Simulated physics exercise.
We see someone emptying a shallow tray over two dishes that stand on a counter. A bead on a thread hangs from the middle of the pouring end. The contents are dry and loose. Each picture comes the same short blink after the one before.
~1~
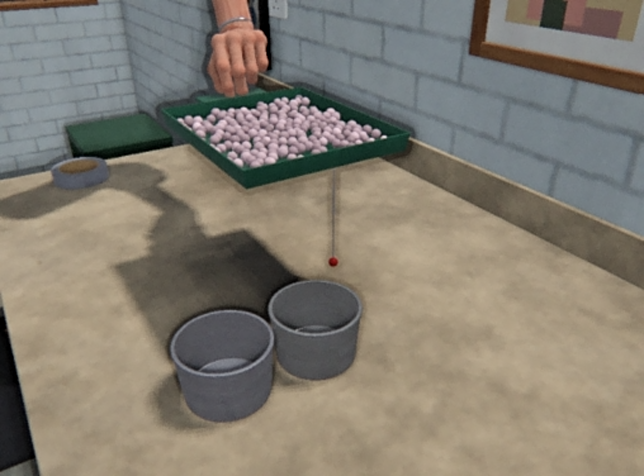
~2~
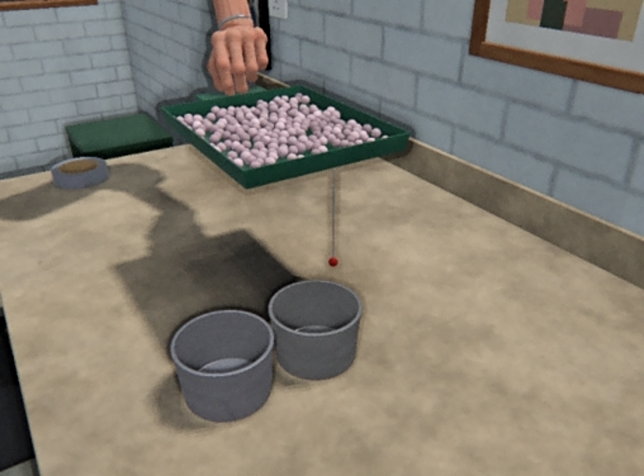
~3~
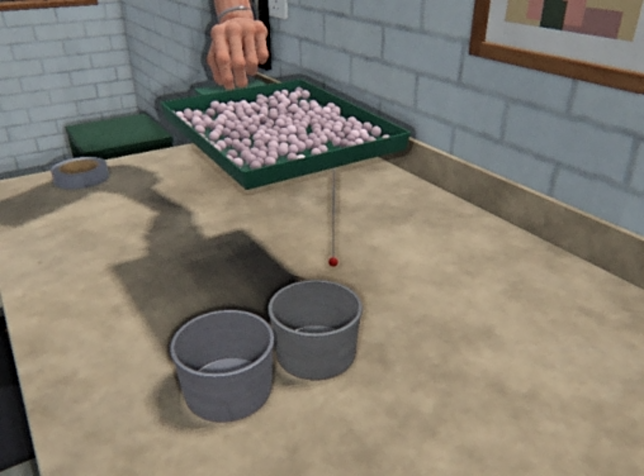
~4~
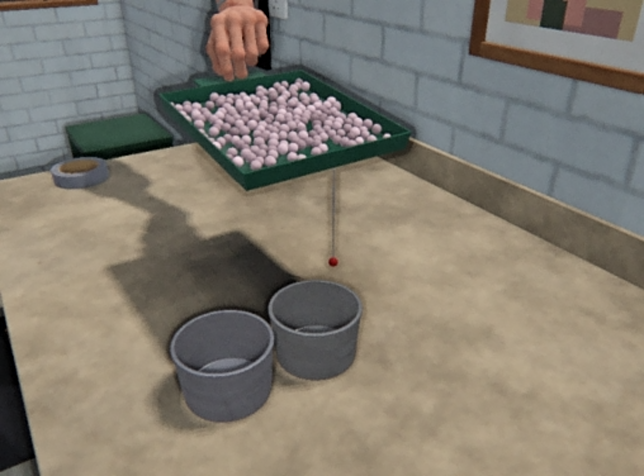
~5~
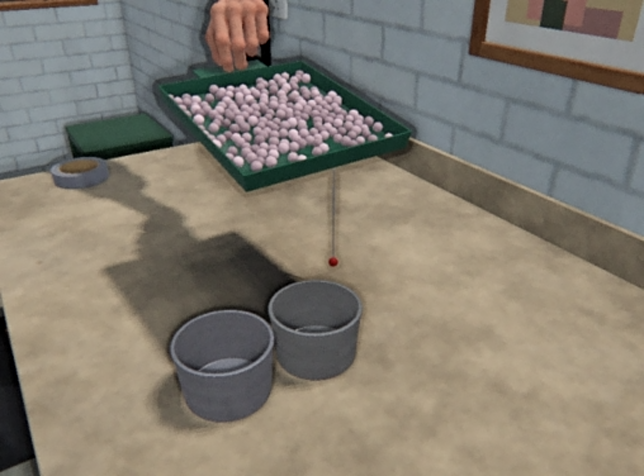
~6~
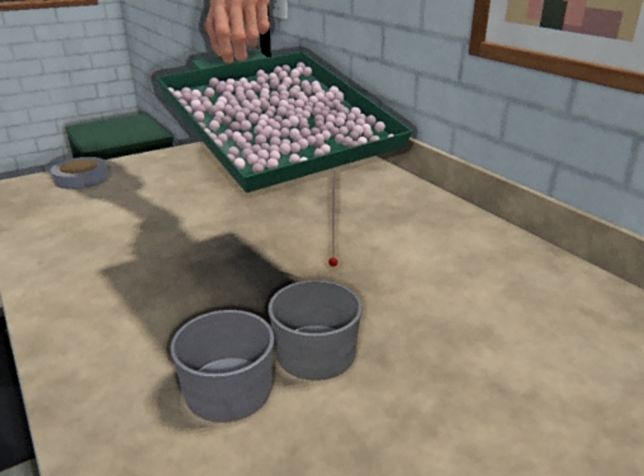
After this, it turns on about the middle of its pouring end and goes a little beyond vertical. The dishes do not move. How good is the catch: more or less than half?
Together they catch the larger part.
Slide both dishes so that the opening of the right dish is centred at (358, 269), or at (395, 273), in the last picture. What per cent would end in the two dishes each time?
In turn 30 and 50 in a hundred.
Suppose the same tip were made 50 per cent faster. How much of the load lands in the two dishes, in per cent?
About 60 per cent.
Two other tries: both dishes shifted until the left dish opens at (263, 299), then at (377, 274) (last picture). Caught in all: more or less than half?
One: Under half. Two: Under half.
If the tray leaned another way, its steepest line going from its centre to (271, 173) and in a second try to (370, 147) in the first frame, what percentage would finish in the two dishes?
In turn 60 and 0 in a hundred.
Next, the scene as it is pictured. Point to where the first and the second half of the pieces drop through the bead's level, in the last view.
Around (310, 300) and then (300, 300).
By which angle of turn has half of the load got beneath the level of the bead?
Near 85 degrees.
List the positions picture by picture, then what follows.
In the first frame, corners of the pouring end at (245, 169) and (406, 132), level; middle of the load at (280, 128), sugar pearls; left dish at (246, 390); right dish at (340, 350); bead on its thread at (333, 262).
In the second frame, corners of the pouring end at (245, 169) and (406, 132), level; middle of the load at (280, 127).
In the third frame, corners of the pouring end at (245, 170) and (407, 132), tipped barely, lowest at the left corner; middle of the load at (280, 124).
In the fourth frame, corners of the pouring end at (246, 172) and (407, 131), tipped a little, lowest at the left corner; middle of the load at (280, 119).
In the fifth frame, corners of the pouring end at (246, 173) and (408, 131), tipped a little, lowest at the left corner; middle of the load at (281, 115).
In the sixth frame, corners of the pouring end at (246, 175) and (409, 130), tipped a little, lowest at the left corner; middle of the load at (282, 112), nearly all on the move; left dish at (246, 390); right dish at (340, 350).
Soon after the last picture, tray tipped steeply; all on the tray.
A little later, tray tipped right over; a small part on the tray; a small part in the left dish; about a third in the right dish; about a quarter outside both; a small part in the air.
Later still, tray tipped past a quarter turn; a small part in the left dish; about half in the right dish; about a third outside both.
By the end, tray tipped past a quarter turn; a small part in the left dish; about half in the right dish; about a third outside both.
